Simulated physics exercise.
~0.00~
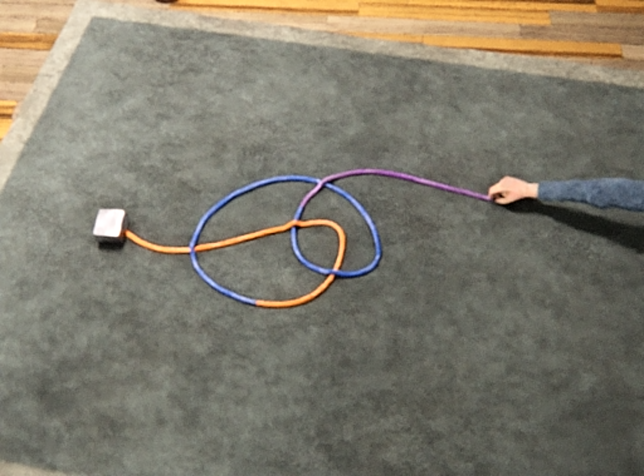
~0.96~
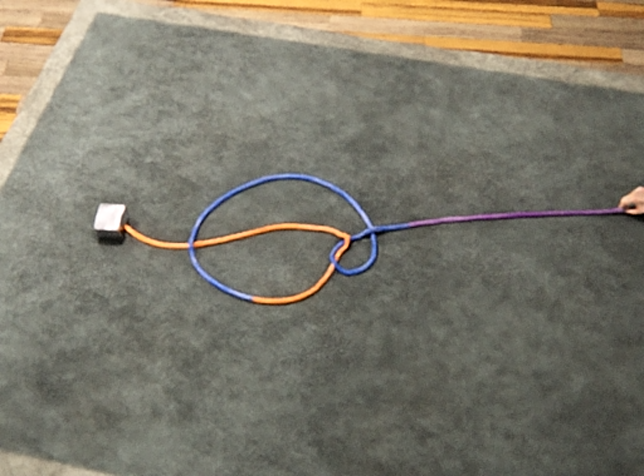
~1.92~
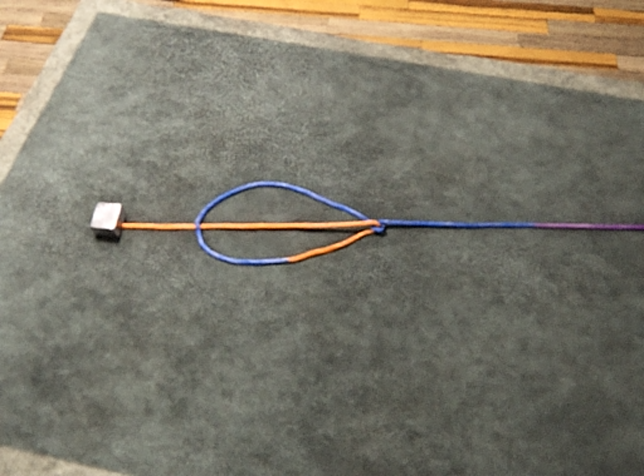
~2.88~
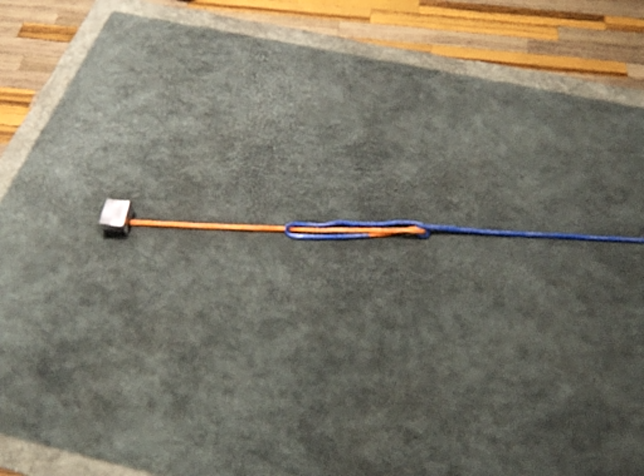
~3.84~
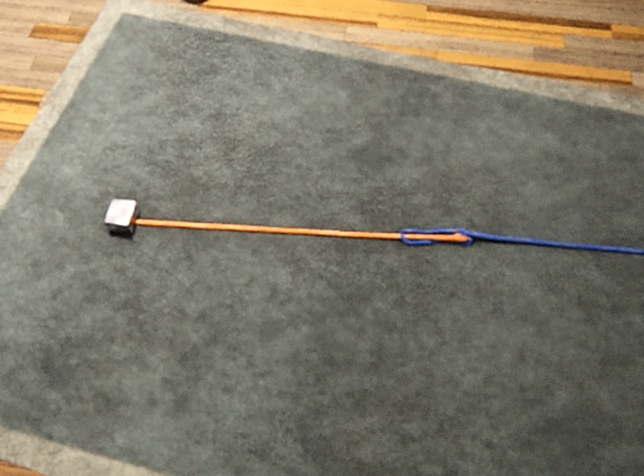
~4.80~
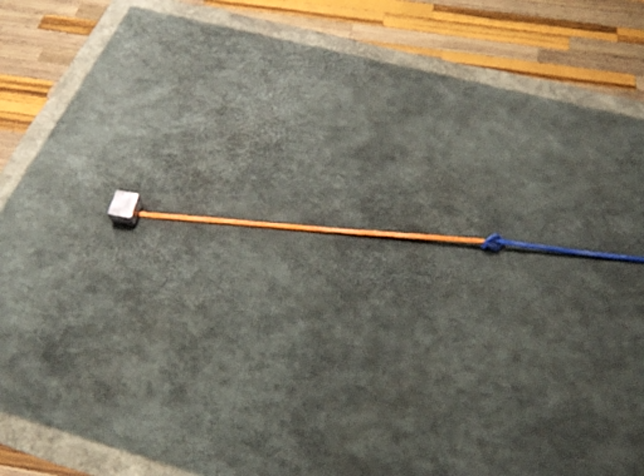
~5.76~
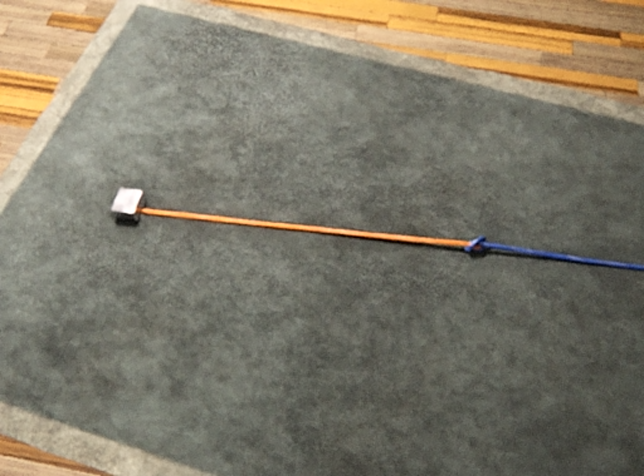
A hand in a blue sleeve grips the purple end of a rope on a dark grey rug, seen from above, with wooden flooring beyond its pale border. The rope runs from a small pale block at the left through orange and blue stretches that cross in loose loops. The hand pulls the end to the right and leaves view as the smaller loop closes. The large loop narrows into a slim one, slides rightward and shrinks while the view drifts slightly. Finally, the rope lies taut, with a small tight knot where orange meets blue.
